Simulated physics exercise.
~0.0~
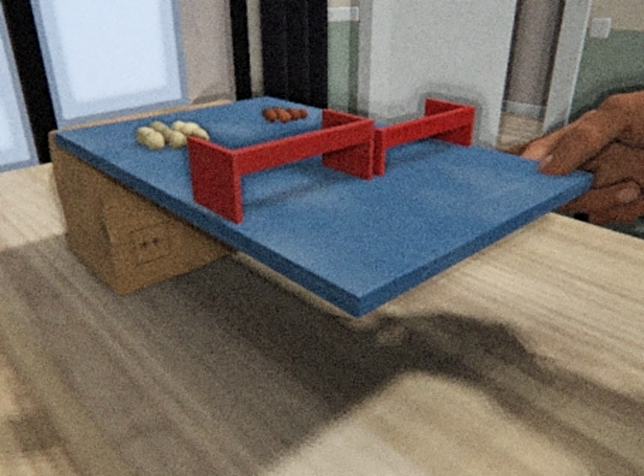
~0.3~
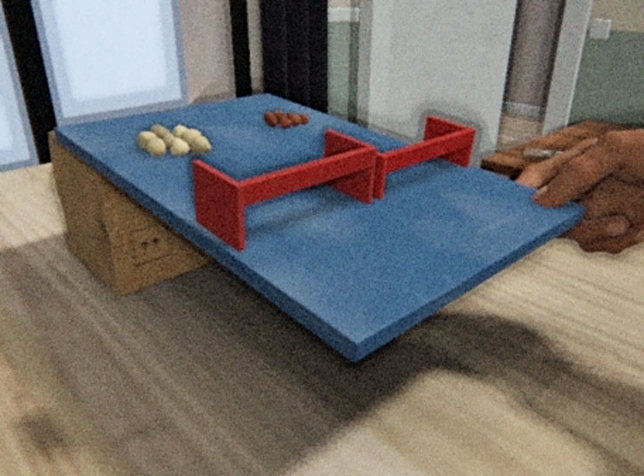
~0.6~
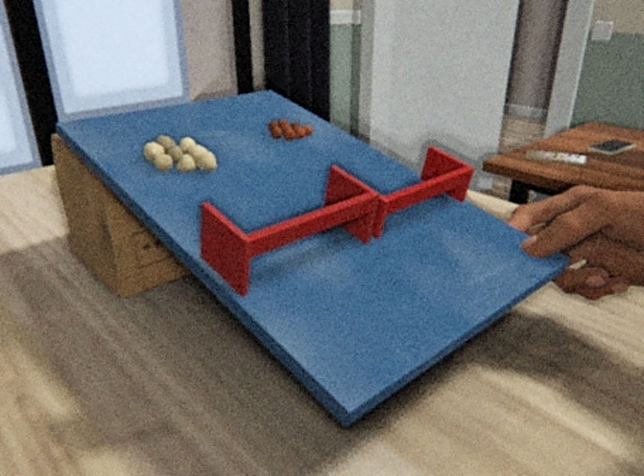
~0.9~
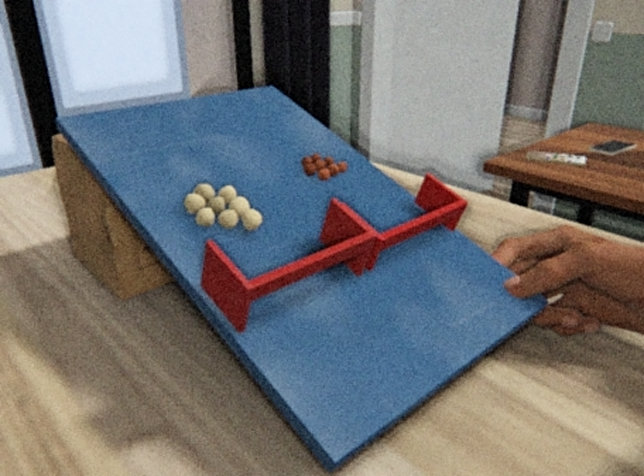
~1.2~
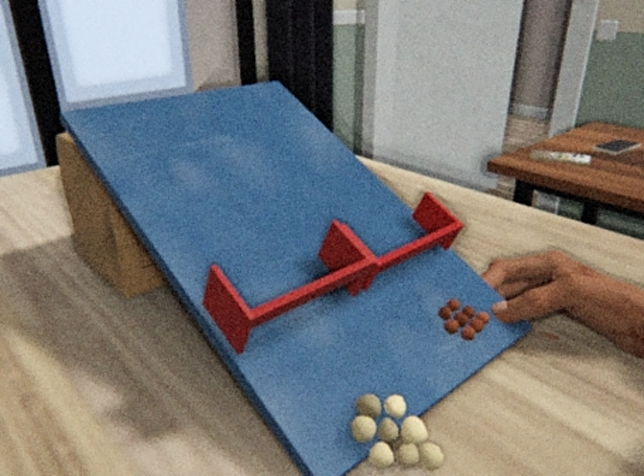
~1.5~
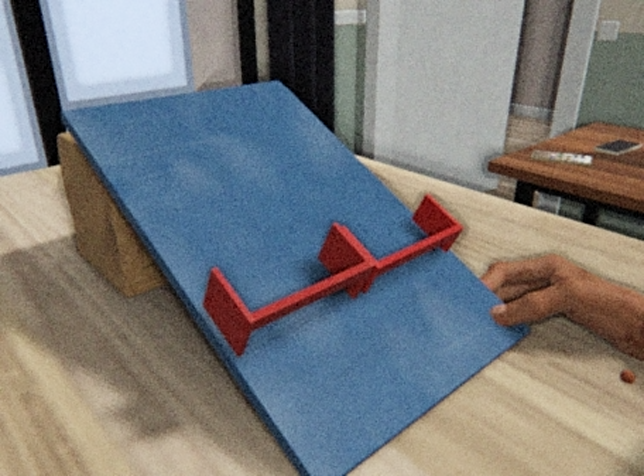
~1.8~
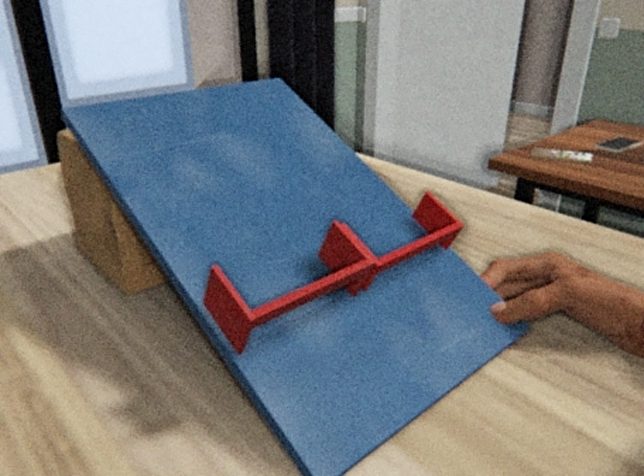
A blue board tilts down under a hand, and pale and red balls roll beneath red bars and off.
